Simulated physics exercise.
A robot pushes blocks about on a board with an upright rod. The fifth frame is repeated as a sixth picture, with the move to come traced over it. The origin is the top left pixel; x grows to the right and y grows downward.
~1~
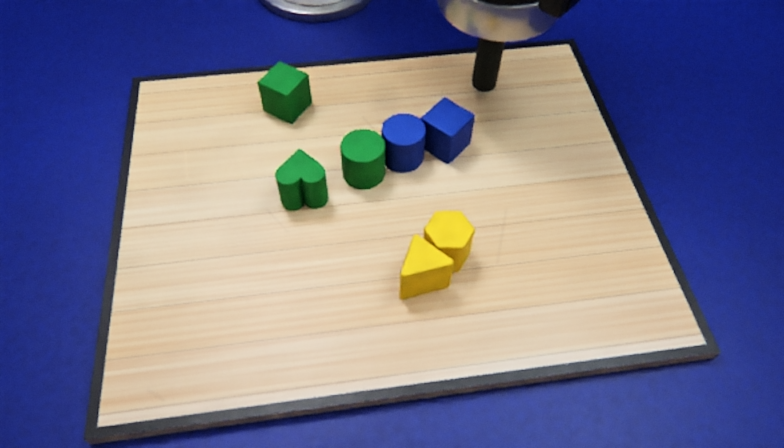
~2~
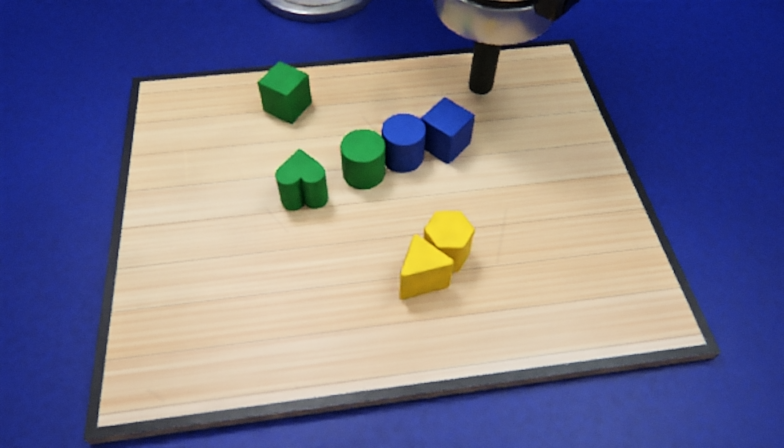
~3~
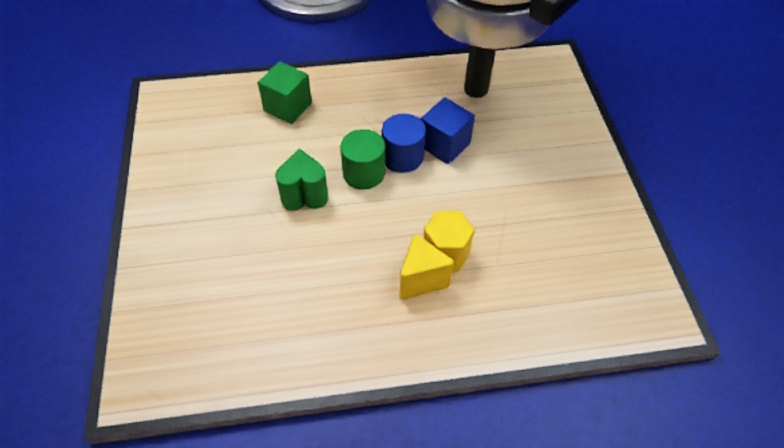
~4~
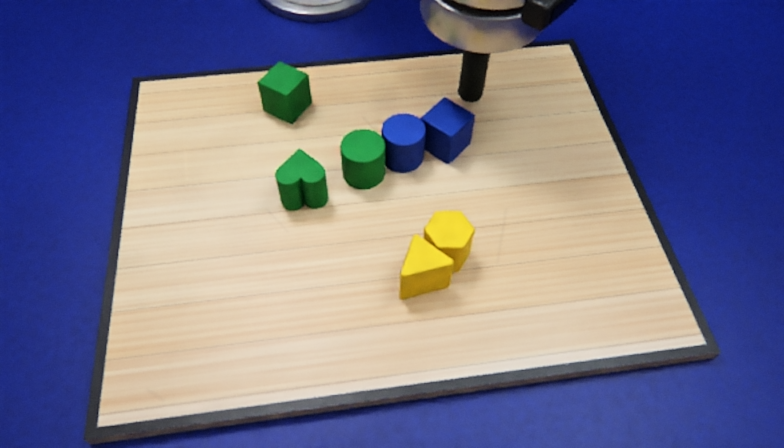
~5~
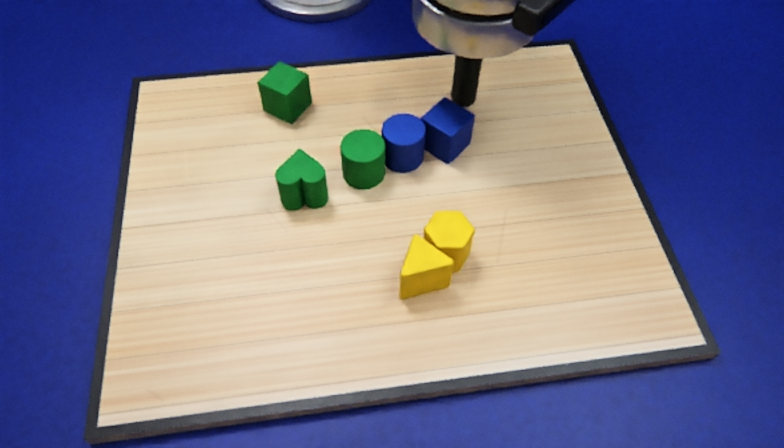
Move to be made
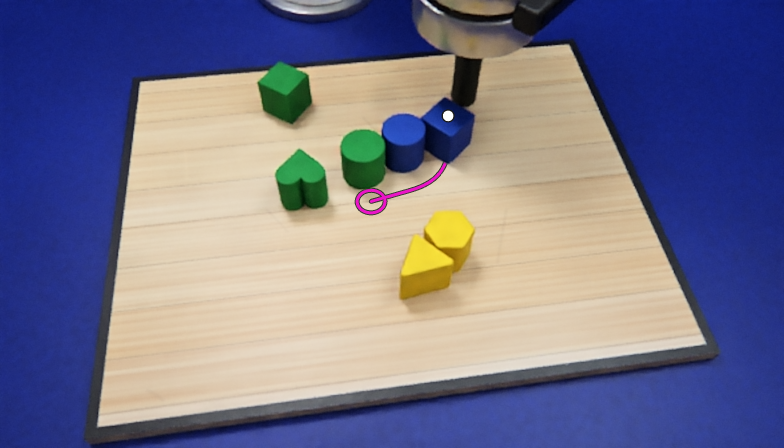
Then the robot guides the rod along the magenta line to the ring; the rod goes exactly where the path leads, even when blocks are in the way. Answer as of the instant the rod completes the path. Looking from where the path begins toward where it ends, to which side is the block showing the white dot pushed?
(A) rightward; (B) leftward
Letter B.
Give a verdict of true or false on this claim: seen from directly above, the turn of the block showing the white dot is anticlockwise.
That is true.
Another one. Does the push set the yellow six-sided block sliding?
No, I don't think so.
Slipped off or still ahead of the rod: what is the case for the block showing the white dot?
It will get left beside or behind the rod.
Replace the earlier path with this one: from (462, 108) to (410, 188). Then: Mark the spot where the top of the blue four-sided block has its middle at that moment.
Around pixel (444, 174).
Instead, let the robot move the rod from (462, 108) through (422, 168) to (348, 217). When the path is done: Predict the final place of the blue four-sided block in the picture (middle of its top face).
At roughly (443, 167).
Path on the board, from (462, 108) through (450, 147) and (426, 184) to (371, 201); the dot is on the blue four-sided block.
The first path, step by step. One third of the way, rod (451, 139); green circular block (342, 151); blue circular block (387, 144); blue four-sided block (438, 143).
Two thirds of the way, rod (425, 176); green circular block (340, 150); blue circular block (386, 146); blue four-sided block (420, 185), turned 25° anticlockwise.
At the end, rod (371, 193); green heart block in place; green circular block (329, 145); blue circular block (374, 143); blue four-sided block (410, 195), turned 55° anticlockwise; yellow six-sided block in place.
